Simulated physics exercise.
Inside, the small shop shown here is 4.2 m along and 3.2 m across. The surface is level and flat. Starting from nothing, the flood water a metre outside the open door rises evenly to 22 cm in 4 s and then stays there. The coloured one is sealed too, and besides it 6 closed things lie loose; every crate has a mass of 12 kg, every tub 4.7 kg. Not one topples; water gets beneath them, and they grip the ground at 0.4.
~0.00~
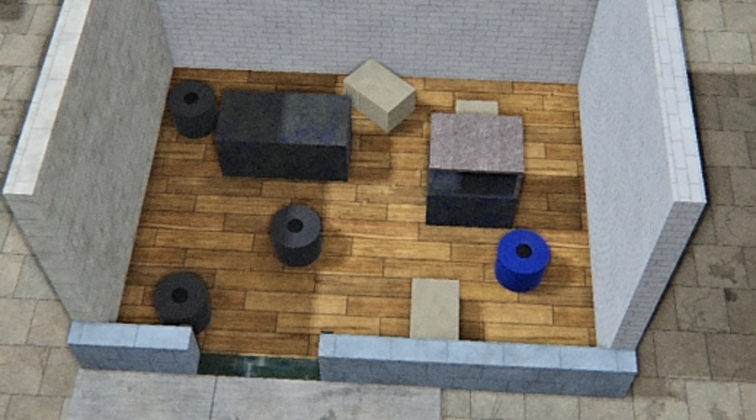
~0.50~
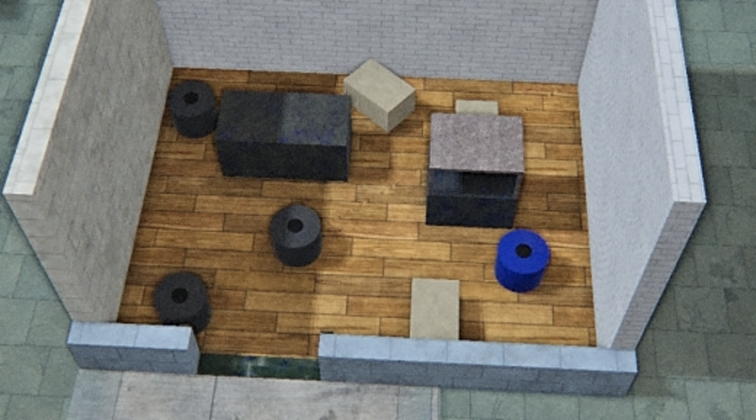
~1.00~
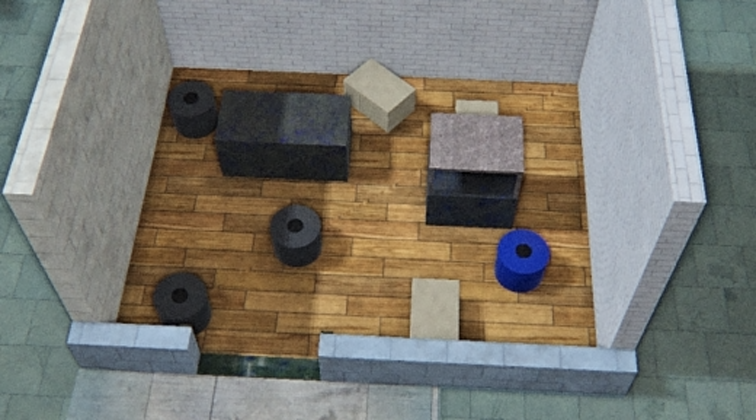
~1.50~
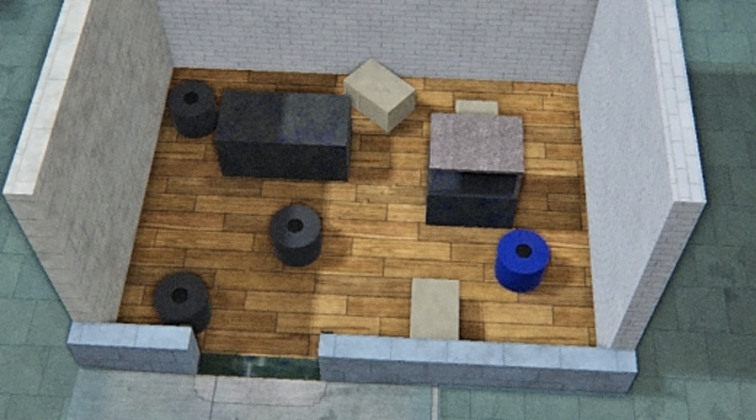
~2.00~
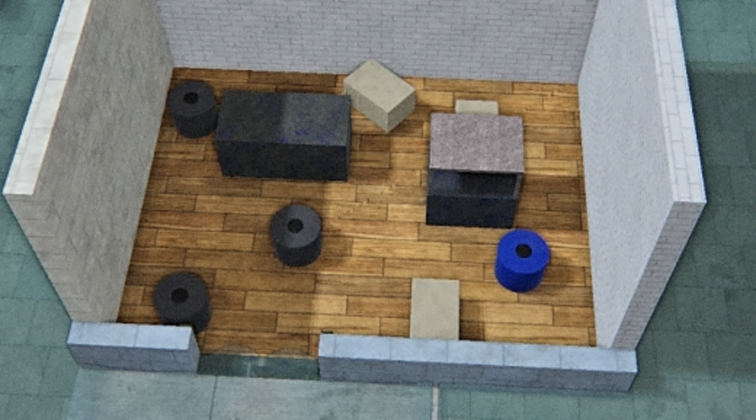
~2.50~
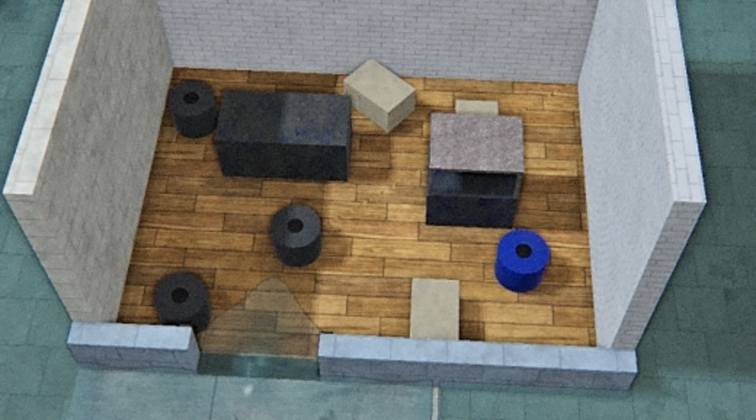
Water spreading over the paving outside a small open-topped shop, then entering through the doorway as tubs and boxes stay still.
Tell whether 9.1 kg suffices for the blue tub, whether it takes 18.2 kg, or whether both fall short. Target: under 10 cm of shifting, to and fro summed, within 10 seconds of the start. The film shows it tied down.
It takes 18.2 kg.
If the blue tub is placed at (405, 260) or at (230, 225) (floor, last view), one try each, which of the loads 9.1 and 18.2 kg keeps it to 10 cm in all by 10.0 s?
In order, no load succeeds and no load succeeds.
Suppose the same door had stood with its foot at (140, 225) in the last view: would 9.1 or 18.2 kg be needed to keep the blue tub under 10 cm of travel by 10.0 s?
Result: Neither option suffices.
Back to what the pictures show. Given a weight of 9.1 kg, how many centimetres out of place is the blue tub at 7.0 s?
Around 0 centimetres out of place.
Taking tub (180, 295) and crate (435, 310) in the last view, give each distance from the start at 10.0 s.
In turn: 100 cm, 5 cm.
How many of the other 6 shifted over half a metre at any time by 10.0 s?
I make it 4.
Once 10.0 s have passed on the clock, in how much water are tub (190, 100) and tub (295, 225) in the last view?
I'd estimate 11 cm for the first and 9 cm for the second.
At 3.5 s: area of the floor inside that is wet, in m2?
About 2.5 m2.
After 3.5 s the blue tub would be 0 cm from its start with 9.1 kg and 0 cm from its start with 18.2 kg; 0 cm of water round it then.
After 4.5 s the blue tub would be 0 cm from its start with 9.1 kg and 0 cm from its start with 18.2 kg; 0 cm of water round it then.
After 7.0 s the blue tub would be 0 cm from its start with 9.1 kg and 0 cm from its start with 18.2 kg; 3 cm of water round it then.
After 10.0 s the blue tub would be 27 cm from its start with 9.1 kg and 0 cm from its start with 18.2 kg; 8 cm of water round it then.
